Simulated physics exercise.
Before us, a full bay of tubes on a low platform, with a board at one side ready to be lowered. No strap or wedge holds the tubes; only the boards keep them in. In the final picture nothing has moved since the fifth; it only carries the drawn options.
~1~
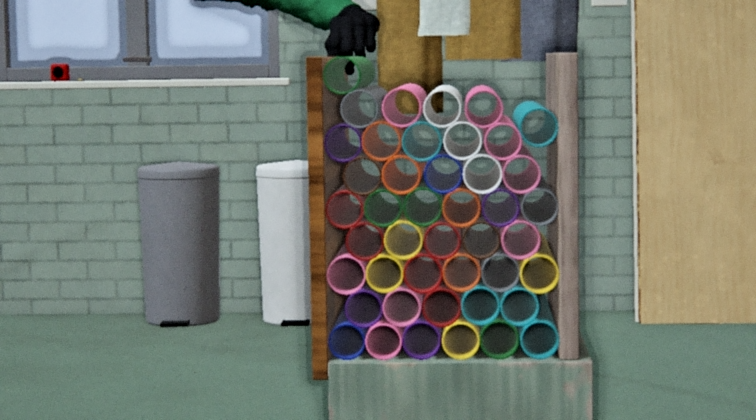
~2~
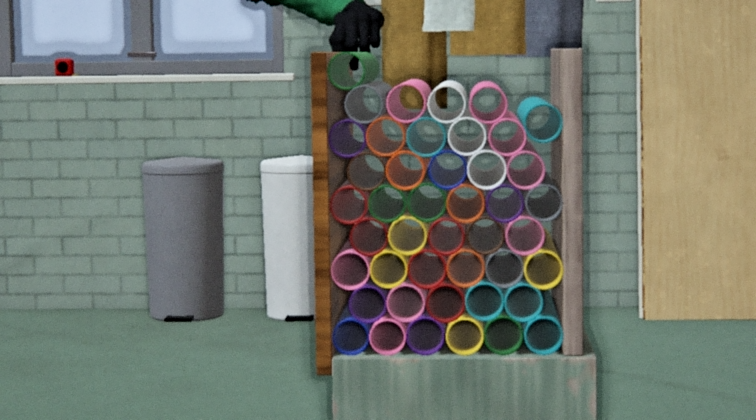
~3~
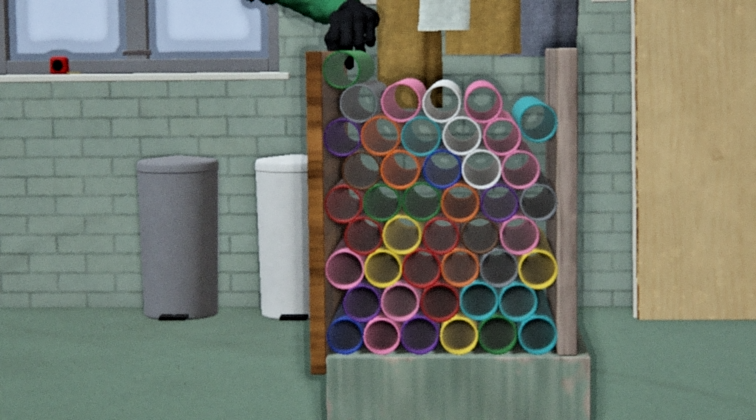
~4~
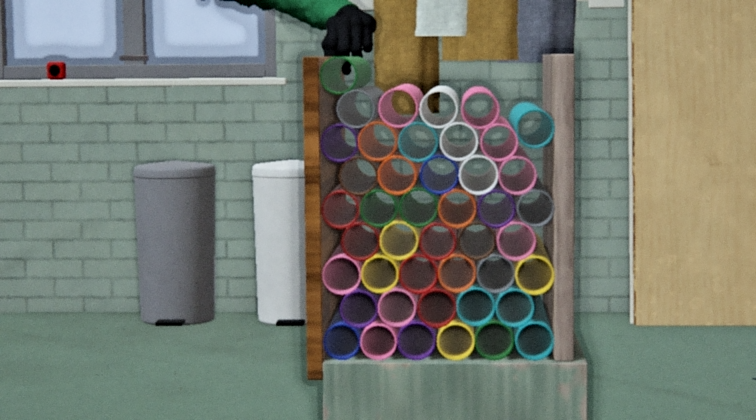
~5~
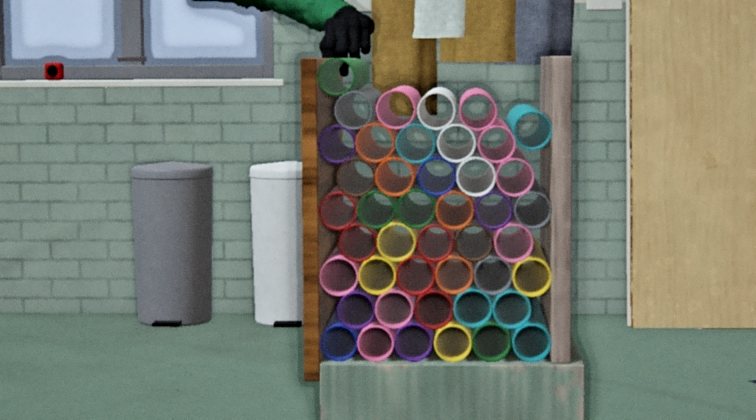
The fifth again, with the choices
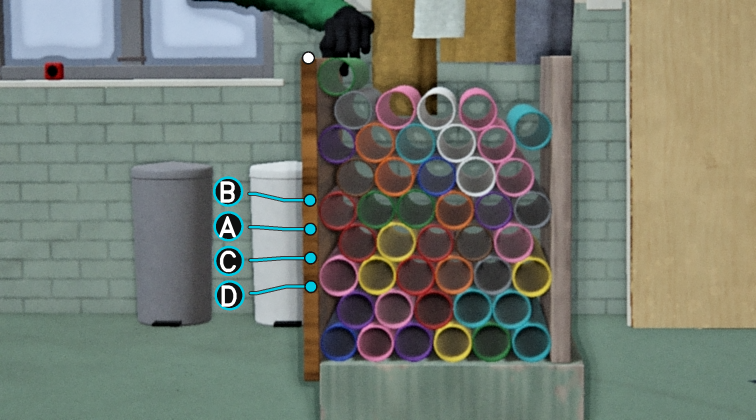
The clip opens on colourful tubes stacked between upright boards on a low platform, with a dark-gloved hand in a green sleeve at a green tube on the upper left. The view shifts slightly right, then back left, while the hand stays at the tube and the stack shows no clear change.
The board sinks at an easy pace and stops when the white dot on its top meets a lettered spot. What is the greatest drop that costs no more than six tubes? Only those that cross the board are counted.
Mark A is as low as it can go.
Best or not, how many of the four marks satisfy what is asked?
The number is two.
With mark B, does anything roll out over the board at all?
Yes.
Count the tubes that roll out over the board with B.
The count is three.
On the marked copy, A at (310, 229); B at (310, 200); C at (310, 258); D at (311, 286); the white dot at (308, 58).
With A. Early on, top of the board (318, 131).
Further on, top of the board (319, 213).
At the end, top of the board (319, 228), three out over the board.
As for the rest, B three out over the board; C seven out over the board; D seven out over the board.
